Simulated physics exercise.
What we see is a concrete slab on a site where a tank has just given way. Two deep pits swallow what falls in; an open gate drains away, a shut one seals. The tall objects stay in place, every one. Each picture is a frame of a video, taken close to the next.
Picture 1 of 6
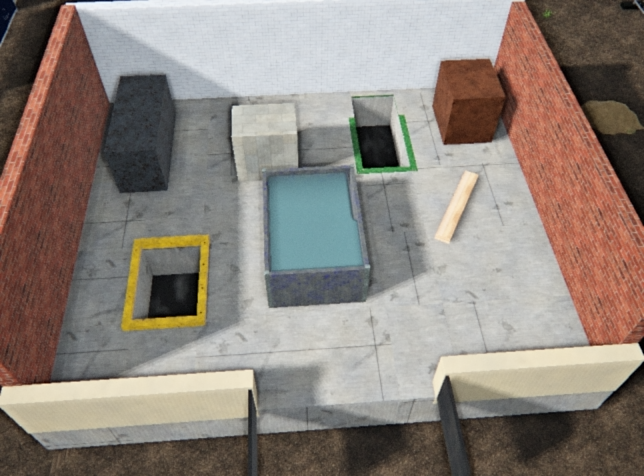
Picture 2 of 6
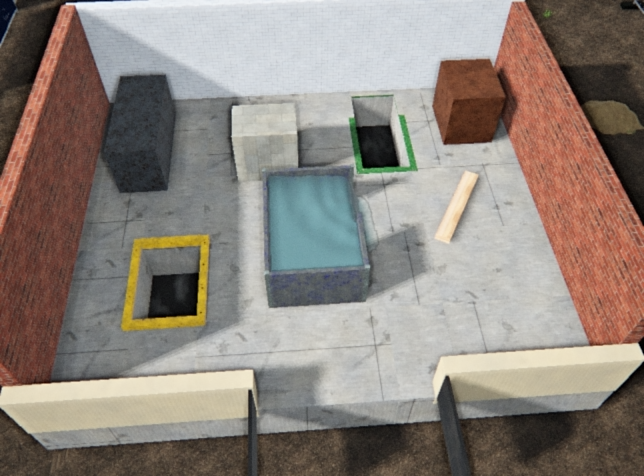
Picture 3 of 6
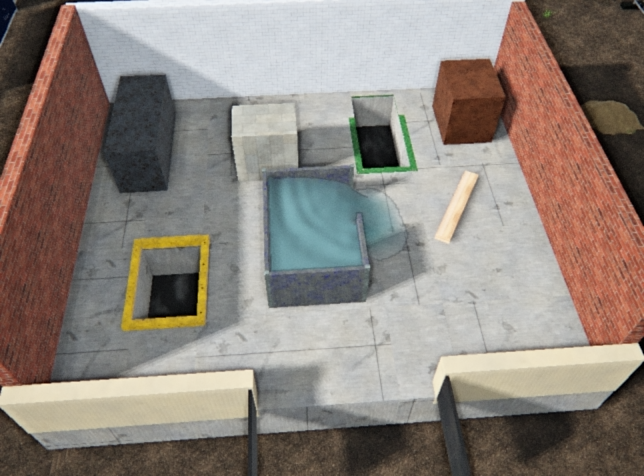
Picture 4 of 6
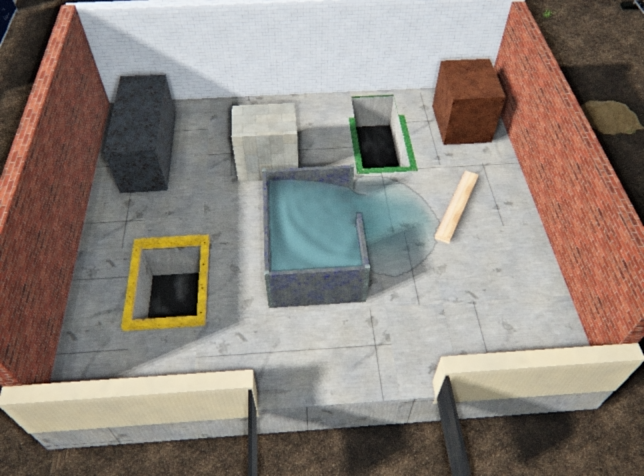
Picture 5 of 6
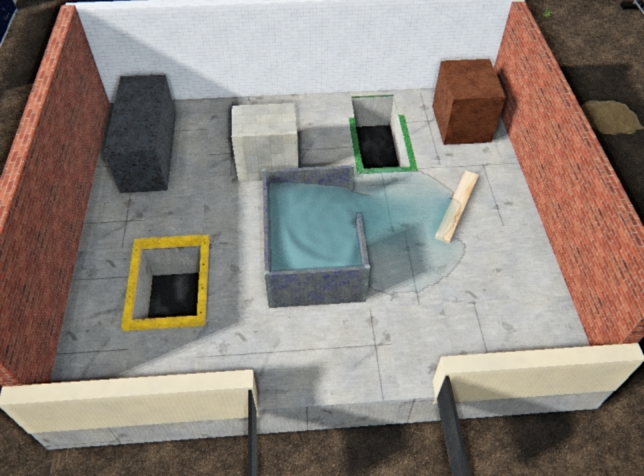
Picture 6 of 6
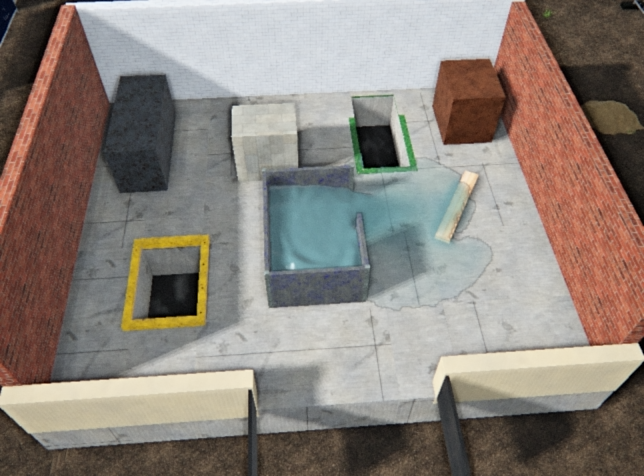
On a walled concrete slab, water pours from a tank's right side and spreads around a plank.
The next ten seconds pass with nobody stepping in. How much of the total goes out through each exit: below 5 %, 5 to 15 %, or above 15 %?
In order: The gate gets five to fifteen per cent. The yellow pit gets shy of five per cent. The green pit gets in excess of fifteen per cent.
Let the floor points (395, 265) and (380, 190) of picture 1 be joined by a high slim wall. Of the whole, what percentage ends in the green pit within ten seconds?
Share for the green pit - 25 percent.
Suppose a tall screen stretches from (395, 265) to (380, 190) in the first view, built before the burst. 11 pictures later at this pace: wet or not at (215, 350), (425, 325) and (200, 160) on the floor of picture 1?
As the points were listed, they come out free from flooding, taken by the flood, and finally free from flooding.
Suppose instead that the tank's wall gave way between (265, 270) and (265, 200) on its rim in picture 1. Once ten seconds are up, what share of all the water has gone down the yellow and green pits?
Out of every hundred parts, yellow takes 50 and green takes 2.
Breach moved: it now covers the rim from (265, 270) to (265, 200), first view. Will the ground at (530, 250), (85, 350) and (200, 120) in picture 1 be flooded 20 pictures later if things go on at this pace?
The first would be still unwetted, the second drenched and the third still unwetted.
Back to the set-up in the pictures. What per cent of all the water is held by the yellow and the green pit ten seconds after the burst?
About 0 and 30 per cent.
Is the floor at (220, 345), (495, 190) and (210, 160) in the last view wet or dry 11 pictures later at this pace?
Taking them in the order given: Spared, then swamped, then spared.
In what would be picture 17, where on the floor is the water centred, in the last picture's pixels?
About (398, 228).
A moment on, water covers 25 % of the floor; the gate 0 %, the yellow pit 0 %, the green pit 2 %.
Next, water covers 30 % of the floor; the gate 0 %, the yellow pit 0 %, the green pit 4 %.
Then, water covers 35 % of the floor; the gate 0 %, the yellow pit 0 %, the green pit 8 %.
Later, water covers 50 % of the floor; the gate 1 %, the yellow pit 0 %, the green pit 20 %.
In the end, water covers 60 % of the floor; the gate 8 %, the yellow pit 0 %, the green pit 30 %.
